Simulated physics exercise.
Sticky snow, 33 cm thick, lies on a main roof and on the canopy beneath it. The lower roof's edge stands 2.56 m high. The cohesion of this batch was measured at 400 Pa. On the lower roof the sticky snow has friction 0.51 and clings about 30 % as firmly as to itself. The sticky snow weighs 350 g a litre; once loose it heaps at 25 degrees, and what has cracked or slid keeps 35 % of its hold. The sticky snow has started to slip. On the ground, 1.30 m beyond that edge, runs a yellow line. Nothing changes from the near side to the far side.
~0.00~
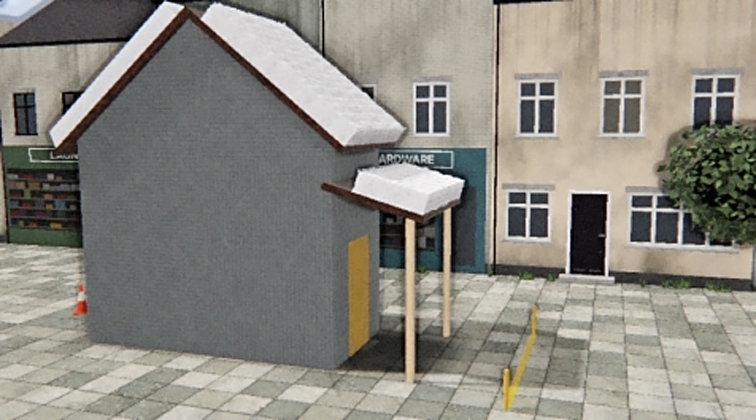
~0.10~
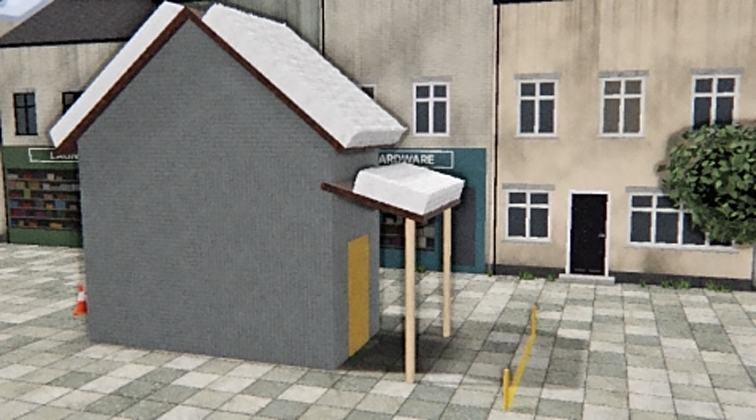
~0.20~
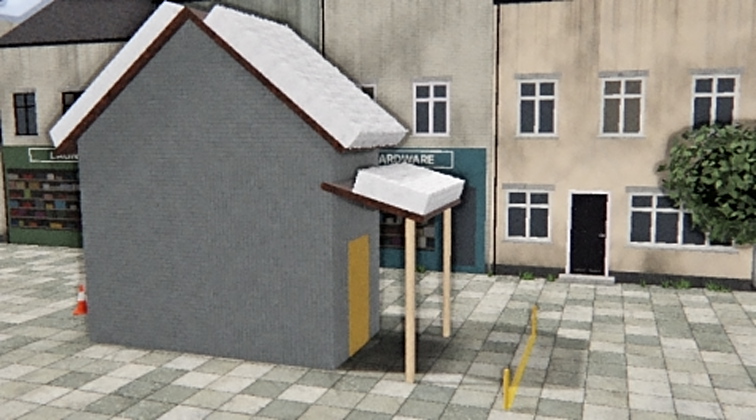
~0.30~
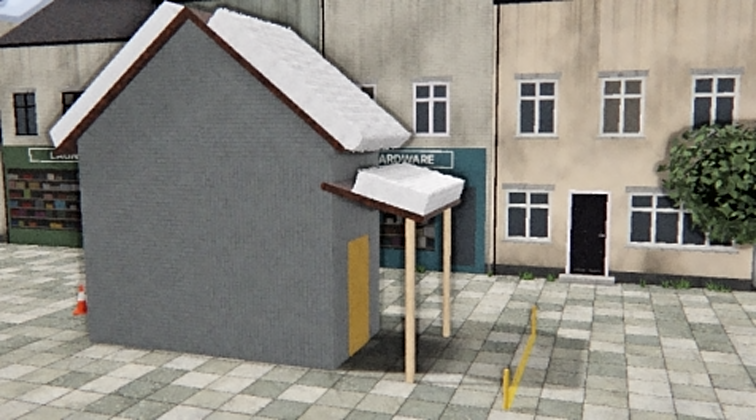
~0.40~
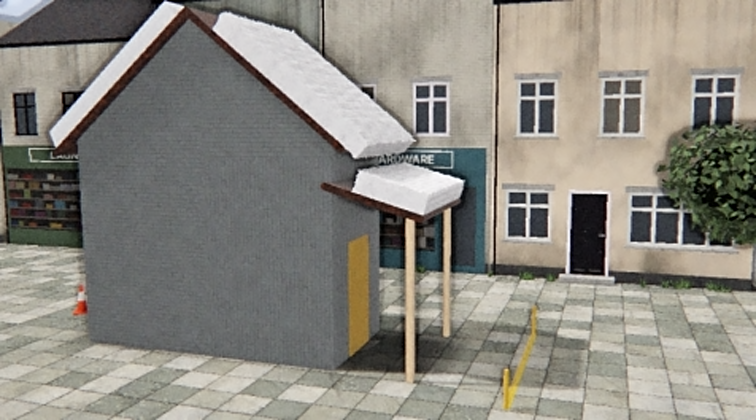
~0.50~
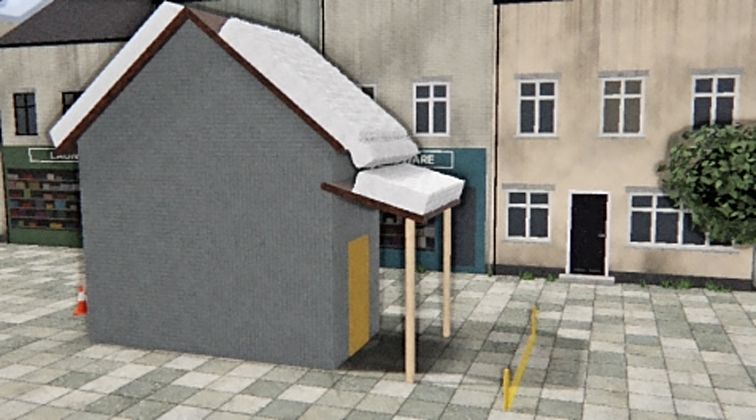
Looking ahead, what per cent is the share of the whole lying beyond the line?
The share of the whole lying beyond the line is near 54 %.
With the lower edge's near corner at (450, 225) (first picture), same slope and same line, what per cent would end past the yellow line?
Then about 45 %.
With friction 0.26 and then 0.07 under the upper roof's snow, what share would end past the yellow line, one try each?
In that order: 60 %, 65 %.
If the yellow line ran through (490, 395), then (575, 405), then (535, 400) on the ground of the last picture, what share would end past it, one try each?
In turn about 60 %, 35 %, 45 %.
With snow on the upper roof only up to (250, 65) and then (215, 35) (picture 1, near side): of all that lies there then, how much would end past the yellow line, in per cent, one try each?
In that order: 35 %, 50 %.
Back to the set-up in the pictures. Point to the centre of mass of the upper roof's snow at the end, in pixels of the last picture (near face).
At about (555, 363).
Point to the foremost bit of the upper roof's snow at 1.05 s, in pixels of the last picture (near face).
At about (424, 184).
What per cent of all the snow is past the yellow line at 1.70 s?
About 1 %.
After 1.05 s, none is below the lower edge and 0 % is past the line.
After 1.70 s, 32 % is below the lower edge and 1 % is past the line.
After 2.35 s, 77 % is below the lower edge and 45 % is past the line.
After 3.00 s, 80 % is below the lower edge and 54 % is past the line.
After 3.50 s, 80 % is below the lower edge and 54 % is past the line.
